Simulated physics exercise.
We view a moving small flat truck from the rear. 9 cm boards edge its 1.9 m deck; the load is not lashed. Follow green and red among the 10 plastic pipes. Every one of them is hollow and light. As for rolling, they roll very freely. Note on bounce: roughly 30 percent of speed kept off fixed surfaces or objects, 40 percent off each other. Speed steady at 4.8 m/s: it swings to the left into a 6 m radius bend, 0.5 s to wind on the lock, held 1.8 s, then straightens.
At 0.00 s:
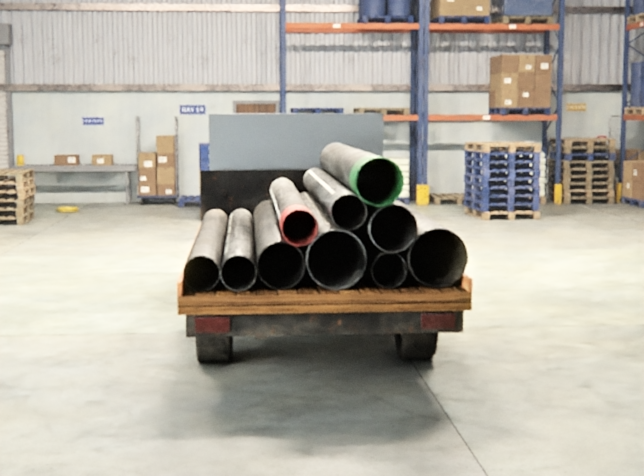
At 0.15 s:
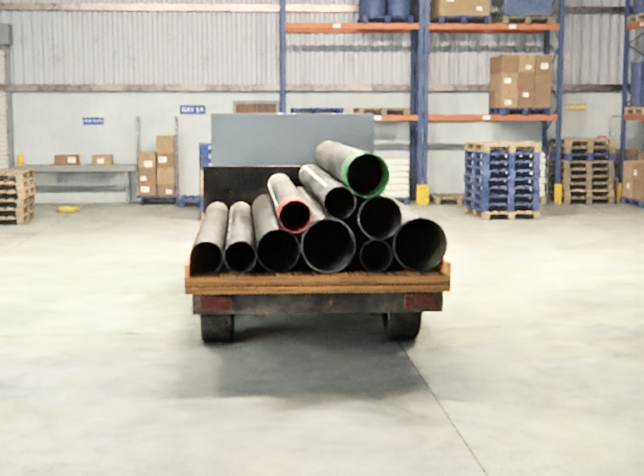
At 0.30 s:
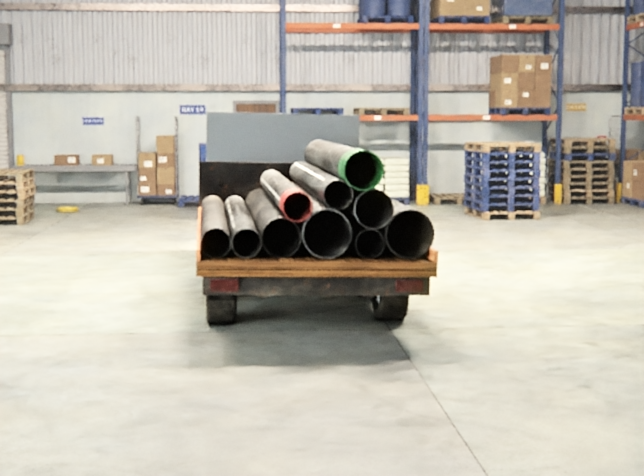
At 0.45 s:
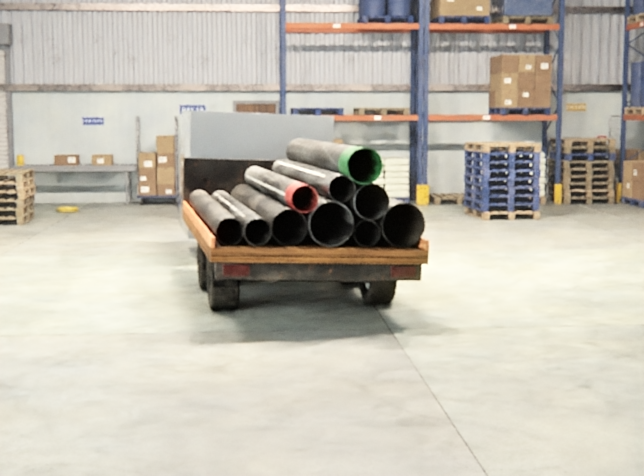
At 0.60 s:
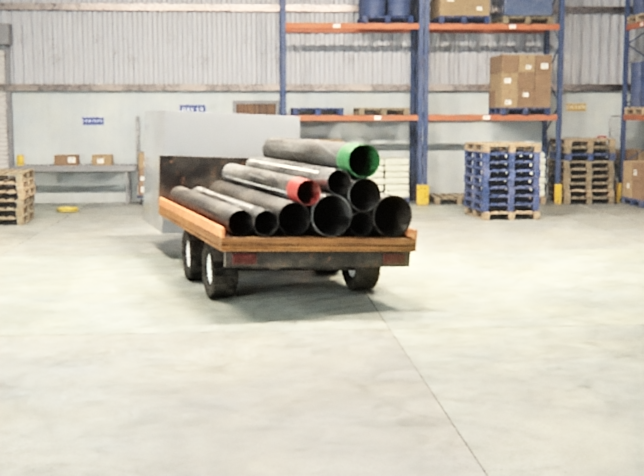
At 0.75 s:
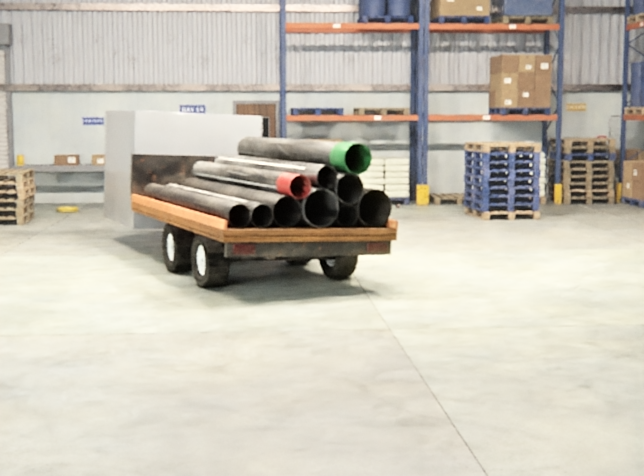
In a bright warehouse with blue and orange racking, stacked pallets and boxes along the back wall, a still camera looks at a small flat truck from behind. Dark hollow pipes lie piled unlashed on its wooden-edged deck, a green-ended one on top at right and a red-ended one left of it. The truck rolls away, then swings left, revealing its left wheels and the pipes' lengths.
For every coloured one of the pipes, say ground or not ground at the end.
Green pipe: Ground, red: Not ground.
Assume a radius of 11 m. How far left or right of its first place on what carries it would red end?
Result: Around 5 cm rightwards.
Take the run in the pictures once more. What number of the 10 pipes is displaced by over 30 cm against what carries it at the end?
The number is 1.
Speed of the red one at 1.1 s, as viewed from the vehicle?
I'd put it near 0.0 m/s.
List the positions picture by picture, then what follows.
In the first frame, green at (380, 182), red at (300, 228); 6 of the 10 make up the bottom layer.
In the second frame, green at (368, 176), red at (295, 216); the deck is level.
In the third frame, green at (364, 171), red at (298, 207); the deck slopes 1° down to the right.
In the fourth frame, green at (365, 166), red at (305, 199); the deck slopes 2° down to the right.
In the fifth frame, green at (364, 161), red at (309, 192); the deck slopes 3° down to the right.
In the sixth frame, green at (358, 159), red at (300, 187); the deck slopes 3° down to the right.
After 1.1 s, green is over the right board and falling; red is up on others, 85 cm from the left edge; 1 off so far.
After 1.3 s, green is over the right board and falling; no change for red; 1 off so far.
At rest (2.9 s), green is over the right board and gone; red is up on others, 85 cm from the left edge; 1 off so far.
